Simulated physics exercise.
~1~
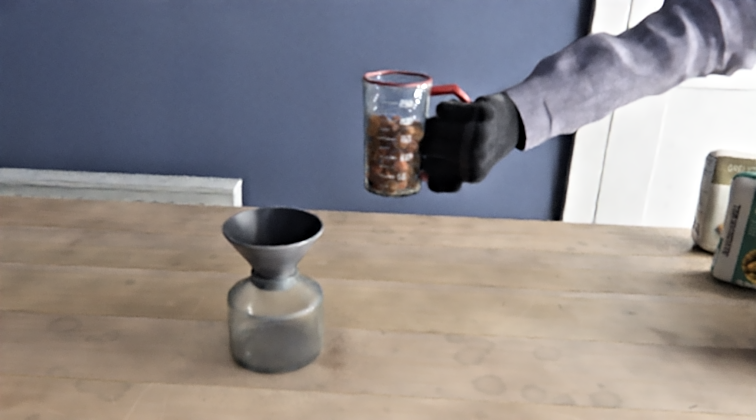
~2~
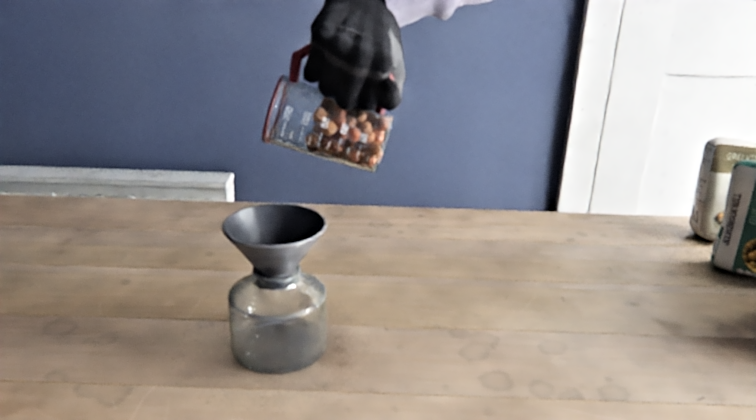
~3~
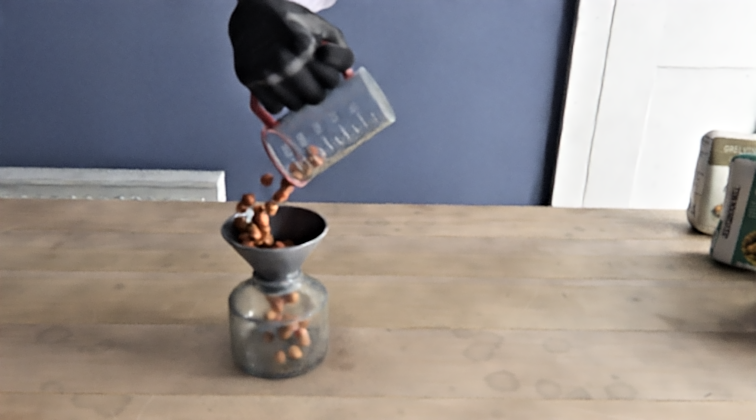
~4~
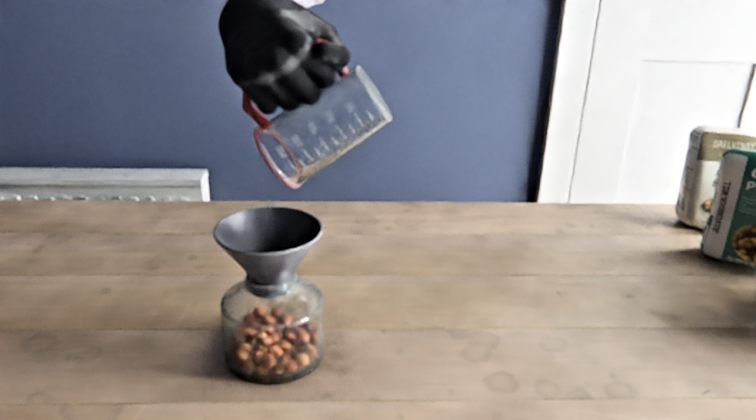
On a wooden table, a gloved hand tips hazelnuts from a cup through a funnel into a jar.
